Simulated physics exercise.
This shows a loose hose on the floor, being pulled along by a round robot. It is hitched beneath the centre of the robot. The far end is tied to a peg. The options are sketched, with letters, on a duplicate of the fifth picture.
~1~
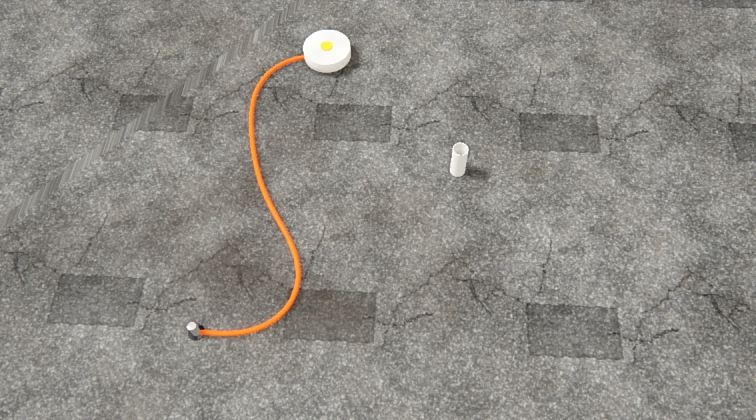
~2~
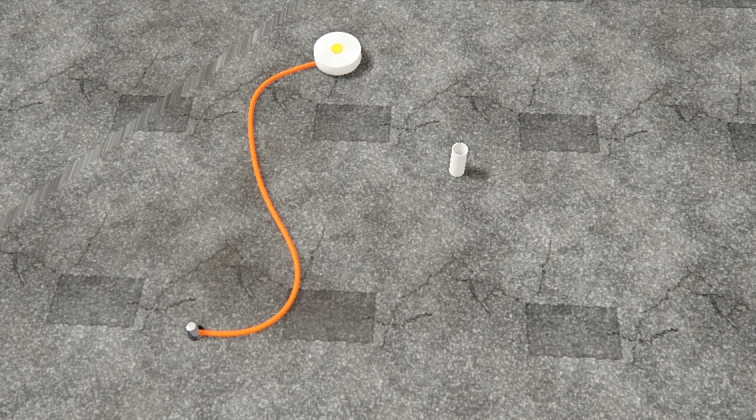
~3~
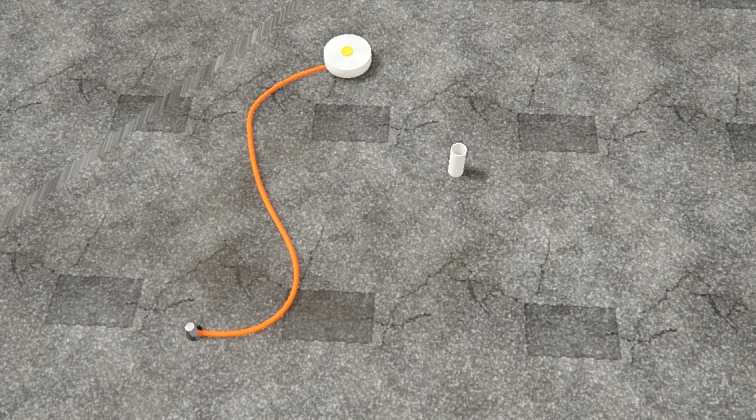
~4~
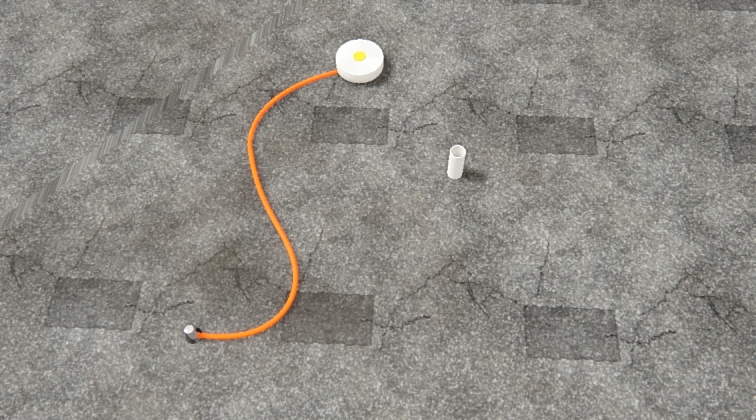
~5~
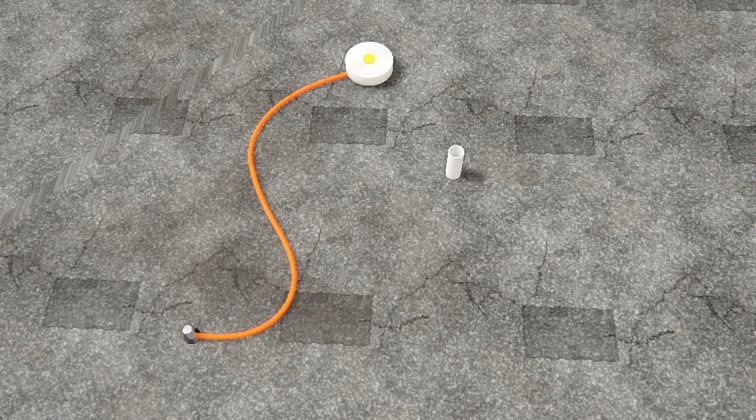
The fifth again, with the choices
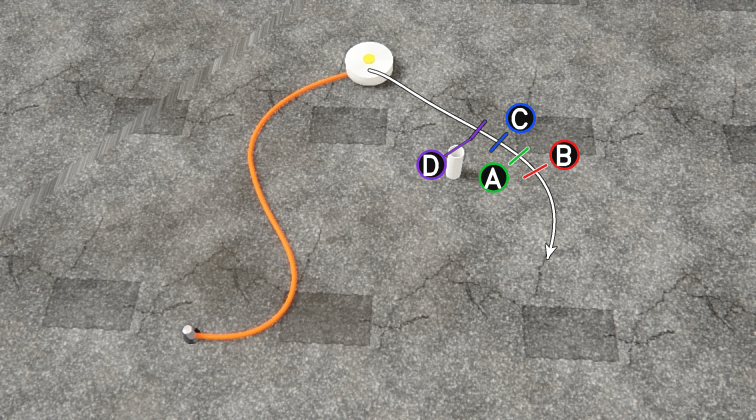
The footage shows a round white robot with a yellow centre moving slowly a short way right and slightly down across a grey floor, drawing one end of a curved orange hose along while the other stays at a peg.
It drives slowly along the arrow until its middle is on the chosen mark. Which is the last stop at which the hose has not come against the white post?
Mark B.
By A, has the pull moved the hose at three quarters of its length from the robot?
By then, no.
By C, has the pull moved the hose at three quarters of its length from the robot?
No.
On the marked copy, A at (519, 156); B at (535, 171); C at (499, 142); D at (478, 130); the route from (370, 70) via (495, 140) to (548, 258).
With B. Early on, robot (426, 95), middle of the hose (262, 194).
Further on, robot (488, 130), middle of the hose (285, 191).
At the end, robot (537, 166), middle of the hose (317, 193); nothing has been touched.
As for the rest, A is safe but short; C is safe but short; D is safe but short.
